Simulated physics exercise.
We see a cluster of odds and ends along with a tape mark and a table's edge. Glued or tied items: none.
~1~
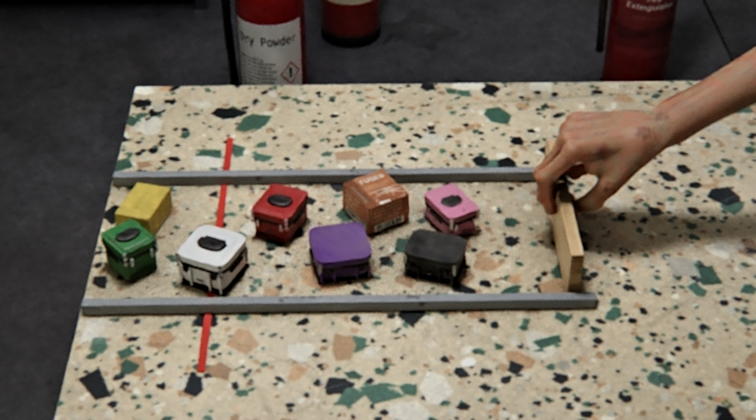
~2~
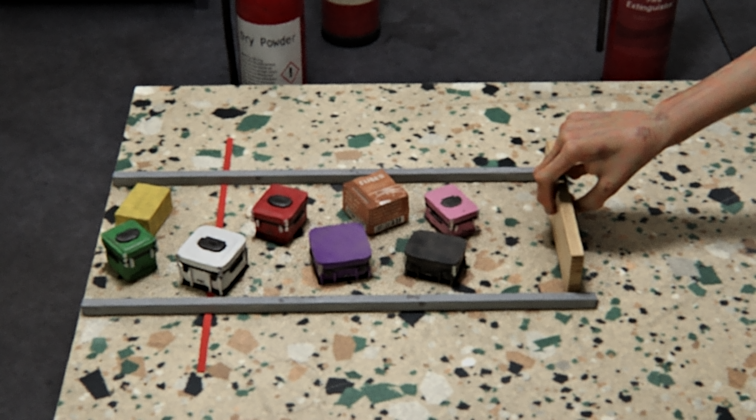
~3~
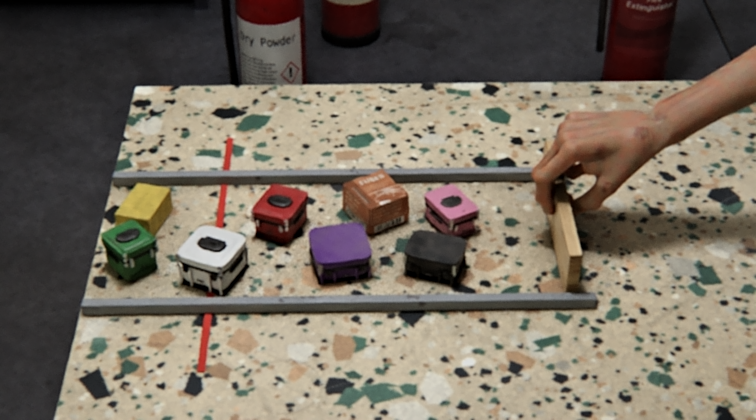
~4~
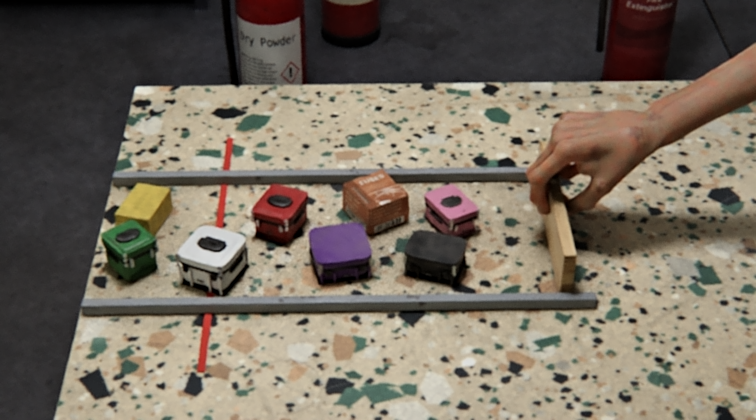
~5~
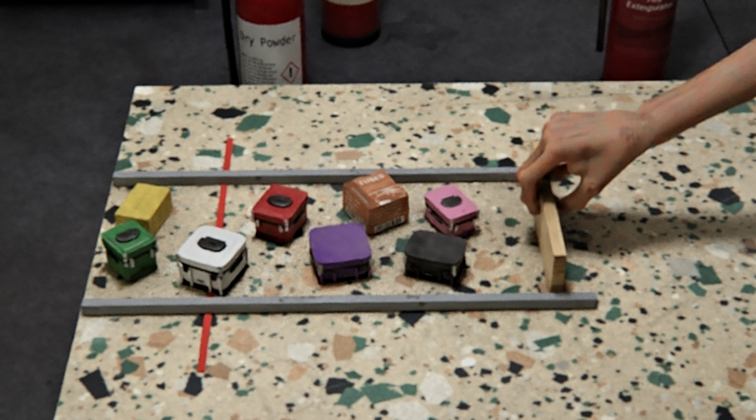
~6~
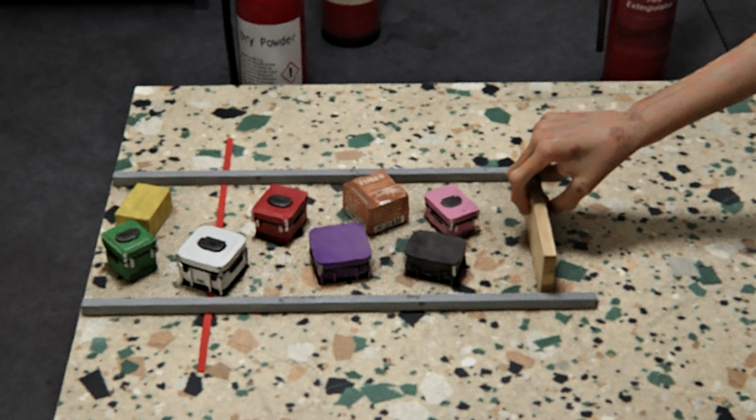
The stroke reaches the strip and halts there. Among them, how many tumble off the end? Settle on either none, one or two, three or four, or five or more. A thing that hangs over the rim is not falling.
The number that falls off comes to three or four.
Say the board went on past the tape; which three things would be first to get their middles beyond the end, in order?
The order goes the green case, the yellow block, and then the white case.
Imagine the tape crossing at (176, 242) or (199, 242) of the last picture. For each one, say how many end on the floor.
The counts: 5 and 4.
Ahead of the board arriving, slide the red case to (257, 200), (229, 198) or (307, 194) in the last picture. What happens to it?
Results in turn - saved; saved; saved.
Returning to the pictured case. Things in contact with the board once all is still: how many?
That comes to 2.
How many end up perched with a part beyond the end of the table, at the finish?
That'd be 1.
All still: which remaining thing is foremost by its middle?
The red case.
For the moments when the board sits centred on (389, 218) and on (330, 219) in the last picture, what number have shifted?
Counts: 5 and 6.
Soon after, none off yet; green case at rest near (130, 250); yellow block at rest near (144, 211); white case at rest near (213, 259).
By the end, the number that fall off is three or four; fallen, white case, yellow block and green case.
